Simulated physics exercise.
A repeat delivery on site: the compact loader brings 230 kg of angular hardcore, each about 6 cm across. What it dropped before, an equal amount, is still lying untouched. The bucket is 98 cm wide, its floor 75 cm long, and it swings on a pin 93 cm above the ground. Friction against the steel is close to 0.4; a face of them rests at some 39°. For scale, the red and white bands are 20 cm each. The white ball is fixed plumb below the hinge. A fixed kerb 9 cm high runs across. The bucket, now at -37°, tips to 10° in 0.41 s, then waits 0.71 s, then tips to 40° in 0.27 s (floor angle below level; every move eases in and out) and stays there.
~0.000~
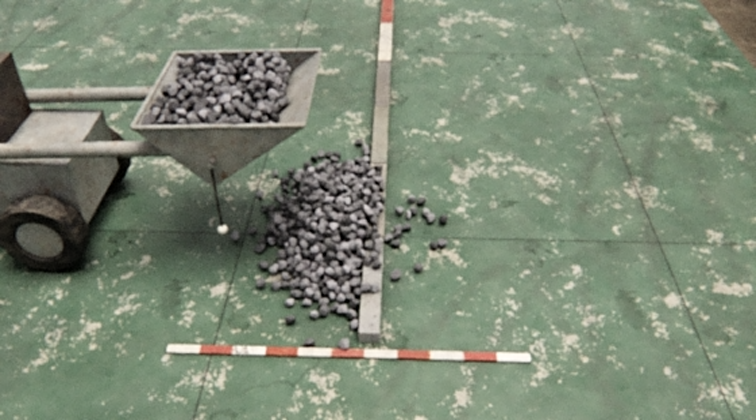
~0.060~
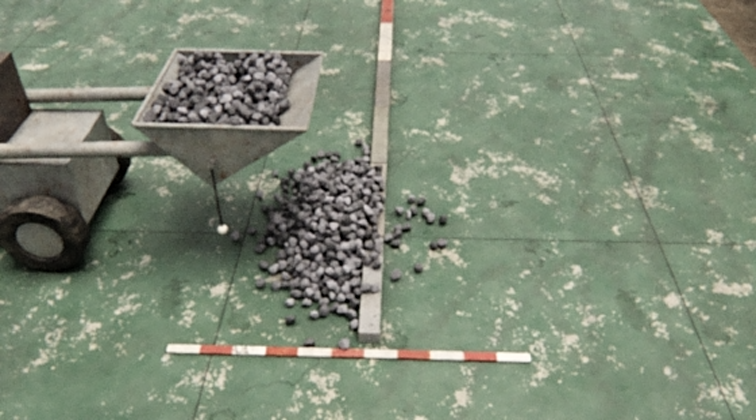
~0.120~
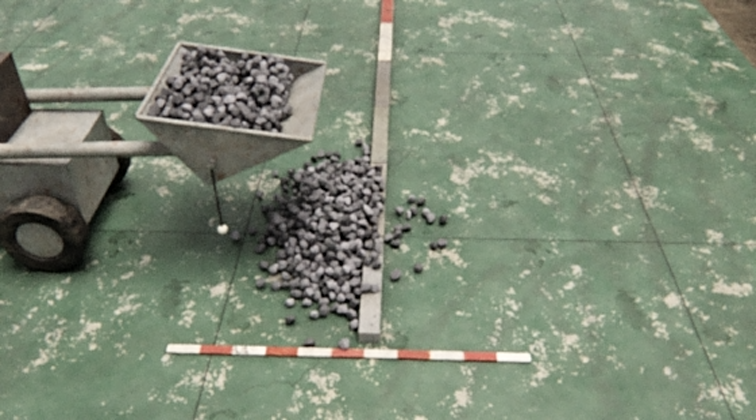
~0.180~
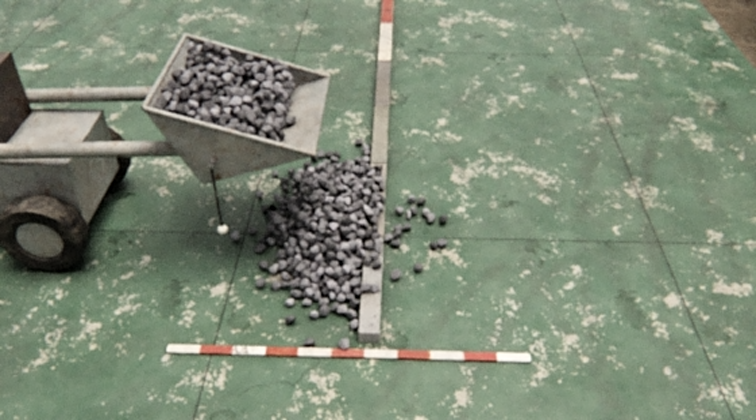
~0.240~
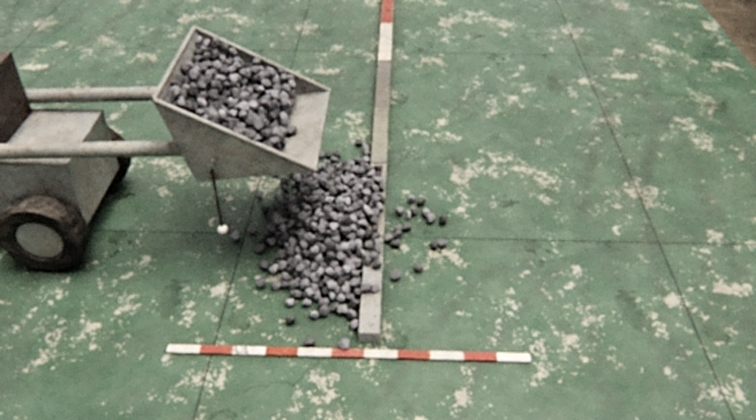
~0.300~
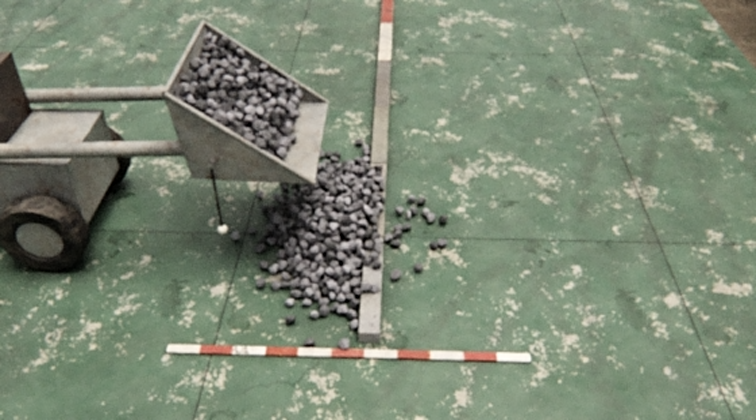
The footage shows a compact loader's bucket full of dark grey stones tilting steadily forward, its front lip lowering toward the right as the stones shift inside, while an earlier pile lies still against a kerb below.
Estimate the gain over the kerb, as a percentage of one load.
Roughly 8 per cent of a load more.
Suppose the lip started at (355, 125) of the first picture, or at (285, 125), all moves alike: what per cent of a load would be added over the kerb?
Near 55 per cent from the first place, 5 from the second.
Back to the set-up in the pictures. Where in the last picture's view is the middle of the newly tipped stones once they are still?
Around (320, 207).
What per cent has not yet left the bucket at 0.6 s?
Roughly 100 per cent is still inside.
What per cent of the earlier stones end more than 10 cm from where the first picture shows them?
About 5 per cent.
After 0.4 s the floor is at 10°; in per cent of one load, 100 in the bucket, 97 on this side of the kerb, 3 over the kerb; the foremost stones are at (429, 226).
After 0.6 s the floor is at 10°; in per cent of one load, 99 in the bucket, 98 on this side of the kerb, 3 over the kerb; the foremost stones are at (429, 226).
After 1.8 s the floor is at 40°; in per cent of one load, 24 in the bucket, 169 on this side of the kerb, 7 over the kerb; the foremost stones are at (438, 205).
After 4.2 s the floor is at 40°; in per cent of one load, 0 in the bucket, 189 on this side of the kerb, 11 over the kerb; the foremost stones are at (442, 207). Net gain over the kerb, 8.
